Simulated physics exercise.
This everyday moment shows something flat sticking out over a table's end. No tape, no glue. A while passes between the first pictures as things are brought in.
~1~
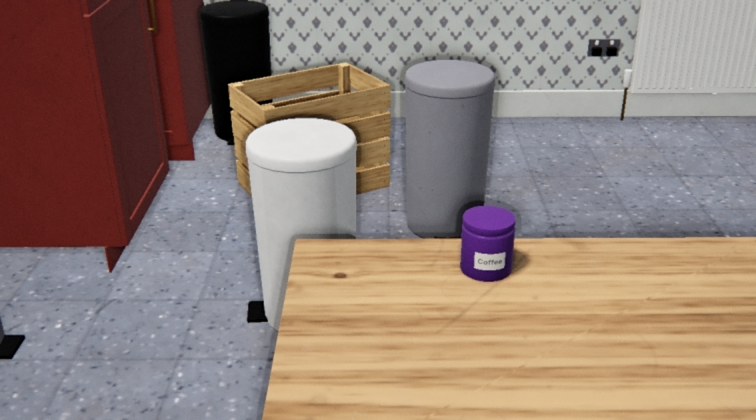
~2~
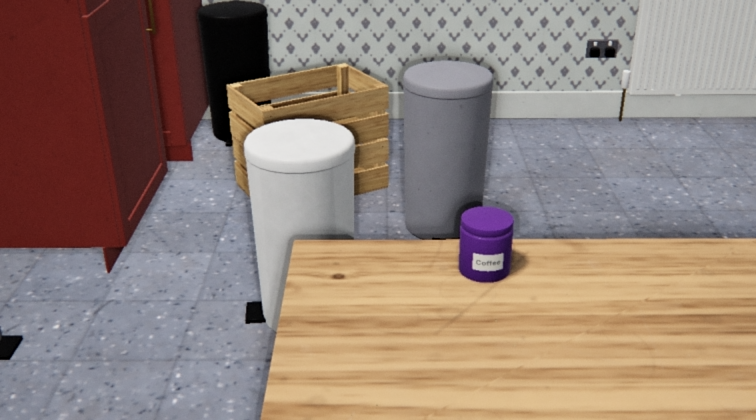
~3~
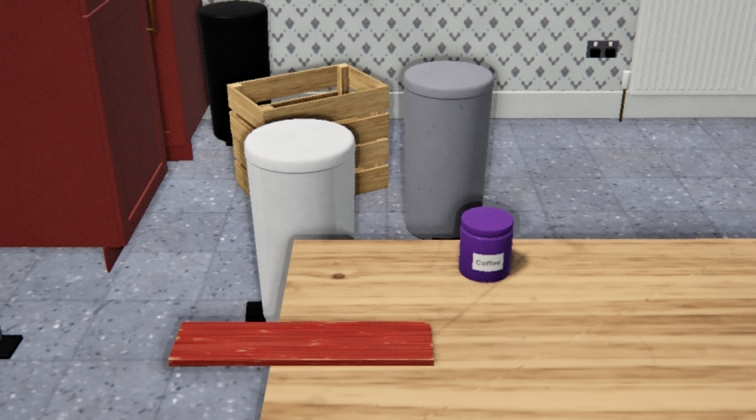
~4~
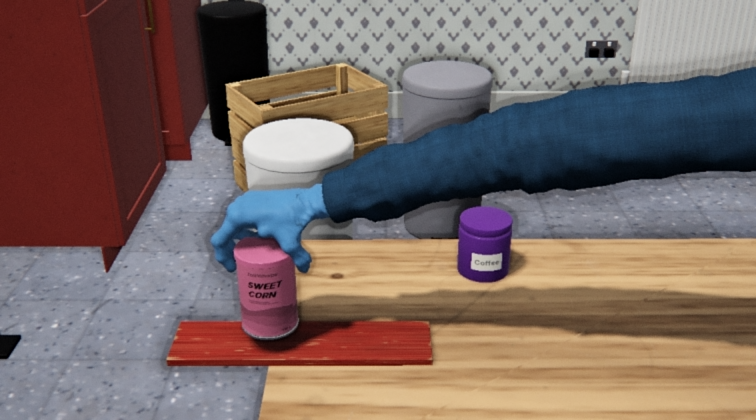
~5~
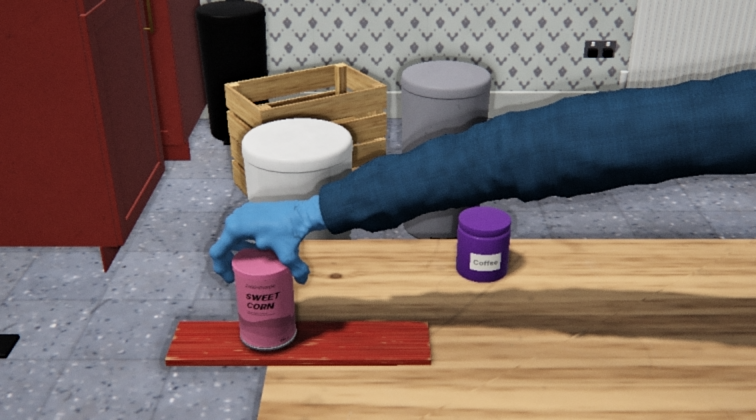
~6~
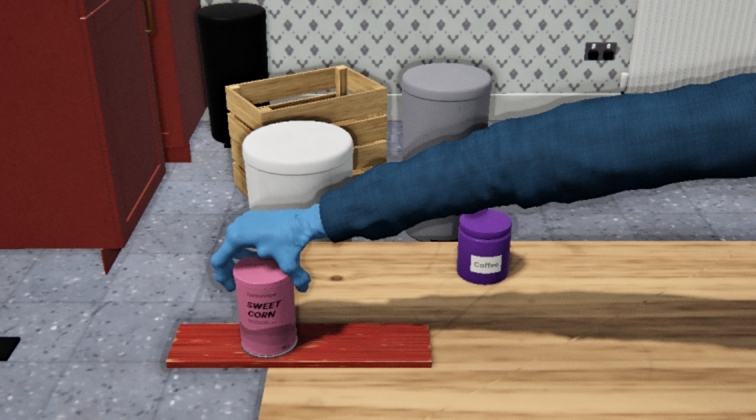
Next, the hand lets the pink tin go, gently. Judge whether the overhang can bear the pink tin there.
Odds are it will stay poised.
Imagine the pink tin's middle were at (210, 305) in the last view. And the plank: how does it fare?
It topples.
Then, 0.20 s on from there, no change.
Then, 0.60 s on from there, pink tin resting near (267, 306).
In the end, all 3 unmoved. At the end, from the last picture's camera, pink tin near (267, 306). The plank holds.
